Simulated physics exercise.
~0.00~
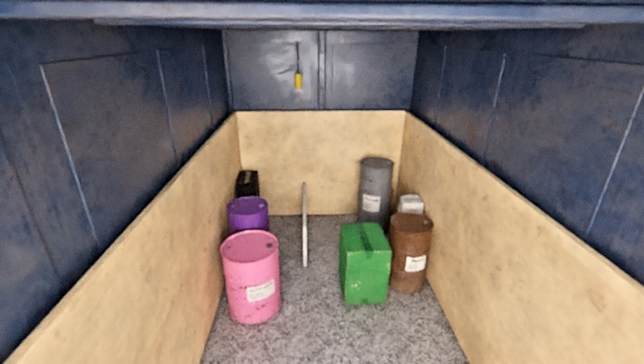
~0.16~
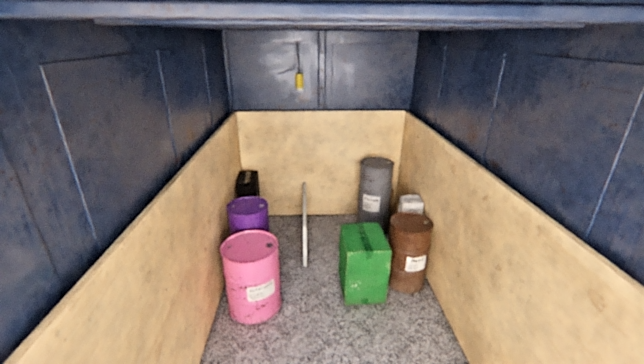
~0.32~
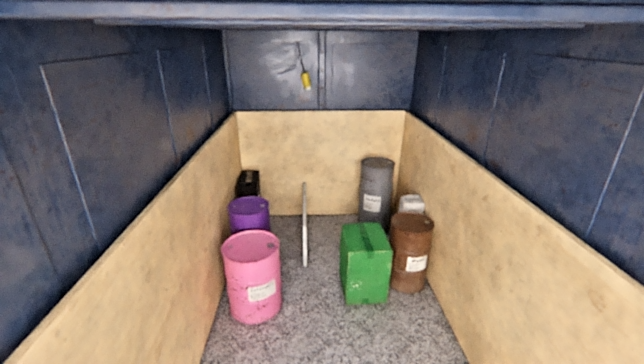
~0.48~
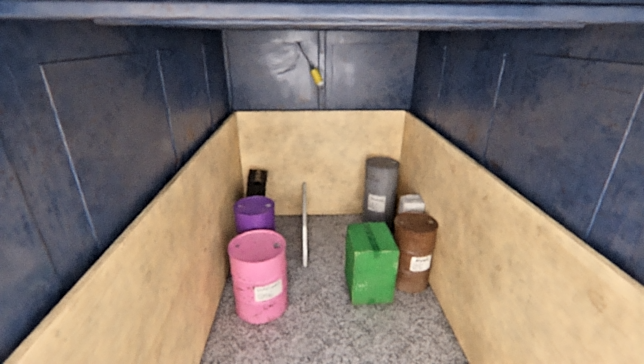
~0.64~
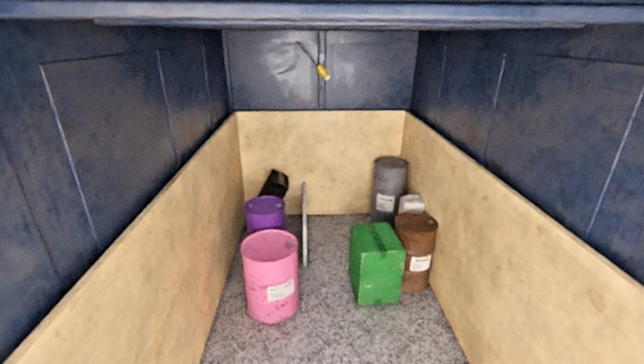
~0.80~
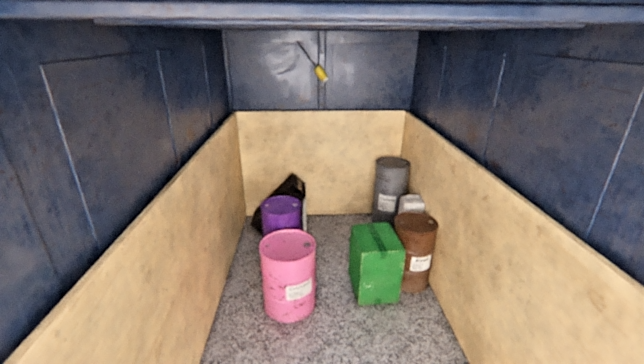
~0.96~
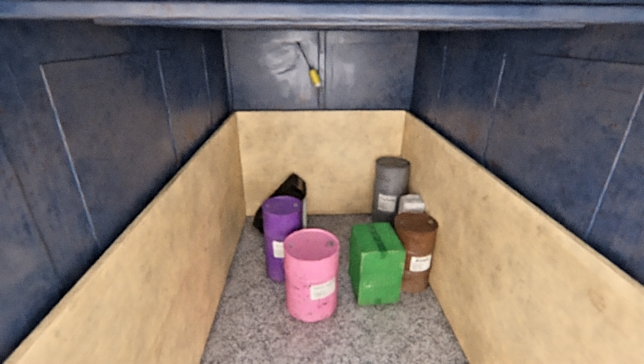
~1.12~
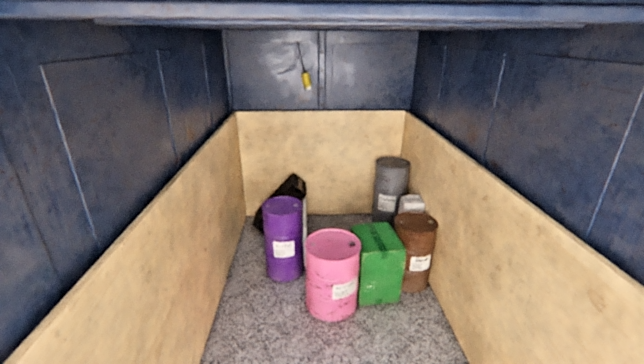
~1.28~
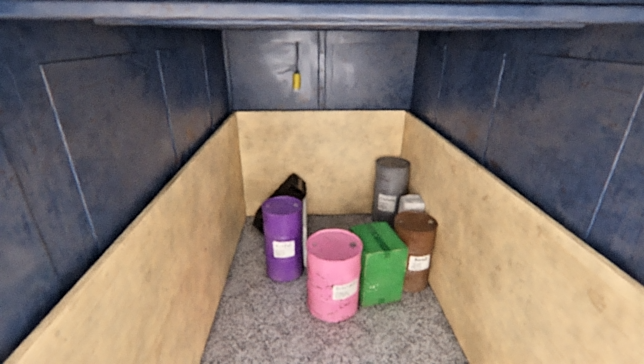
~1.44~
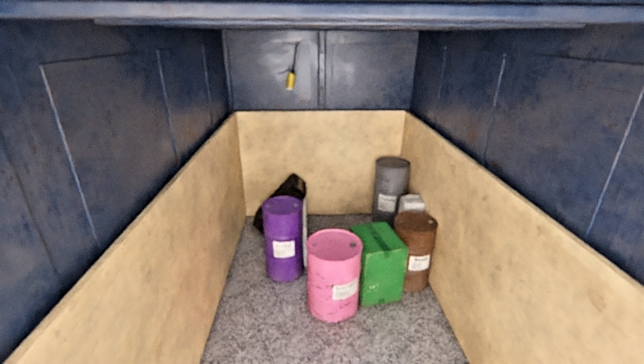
The pink drum slides right to the green box as the black box tips over behind the shifting purple drum.
